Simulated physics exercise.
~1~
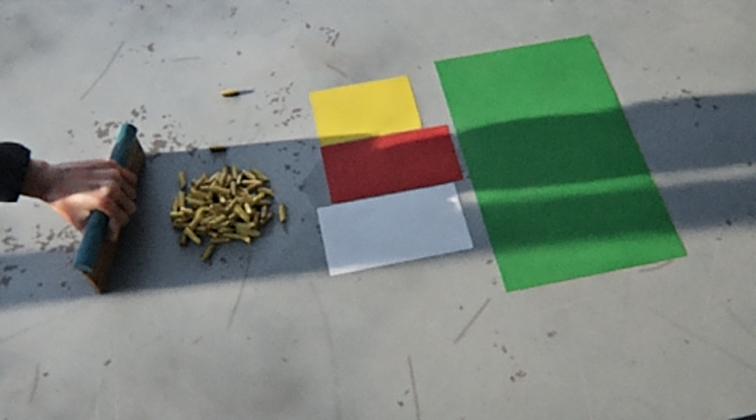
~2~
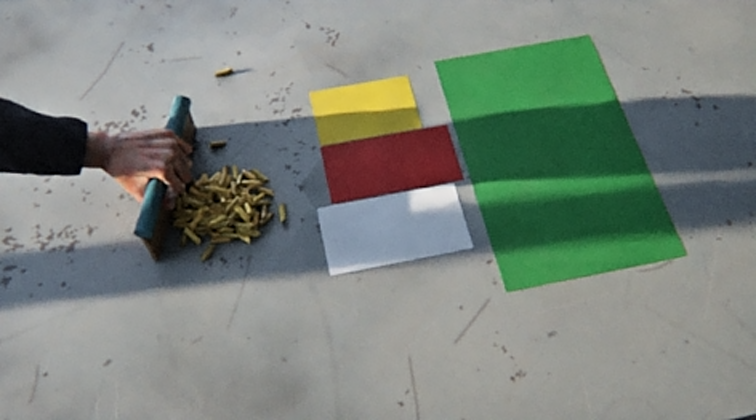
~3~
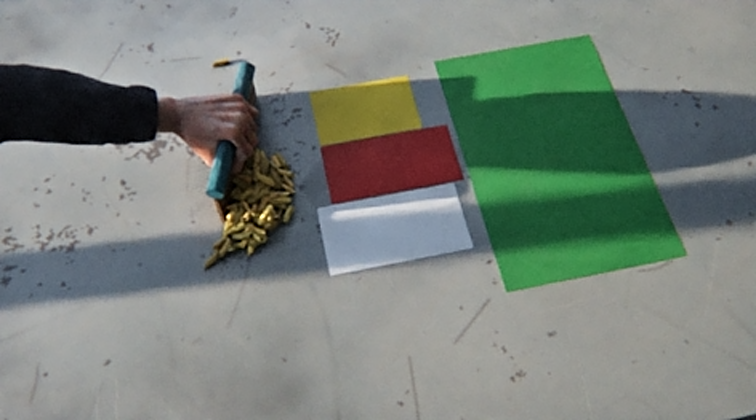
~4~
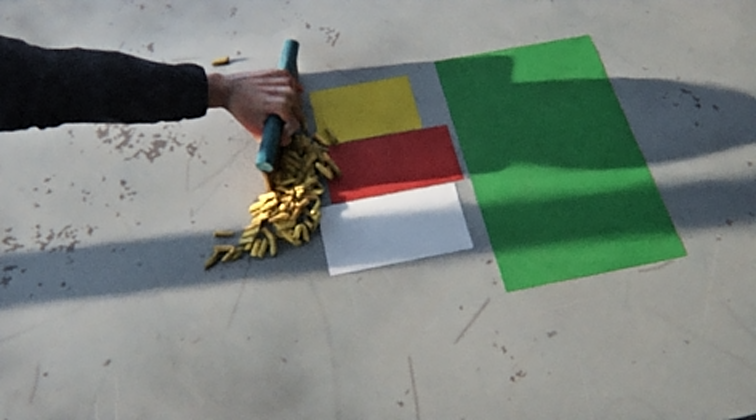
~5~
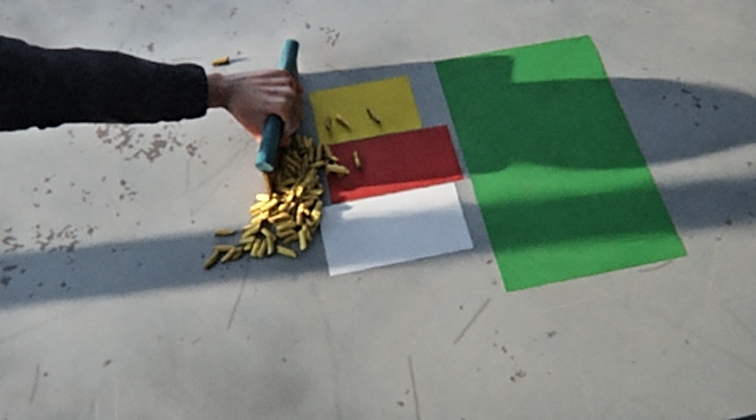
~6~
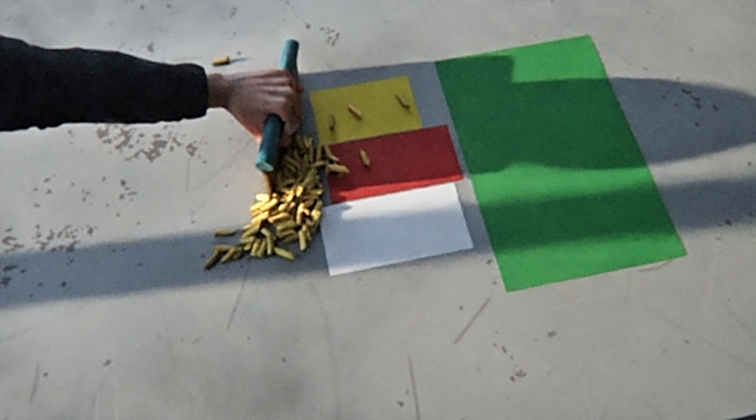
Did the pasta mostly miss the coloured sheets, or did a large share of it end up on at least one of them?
It mostly missed them. Only a few pieces reached the yellow and red sheets, the white and green ones stayed practically clear, and the rest lay in a heap to their left.
A hand pushed a teal scraper right and slightly upward into a pile of small dry pasta pieces, then stopped just short of the coloured sheets; a few pieces scattered onto the yellow and red ones, while most stayed heaped beside them.
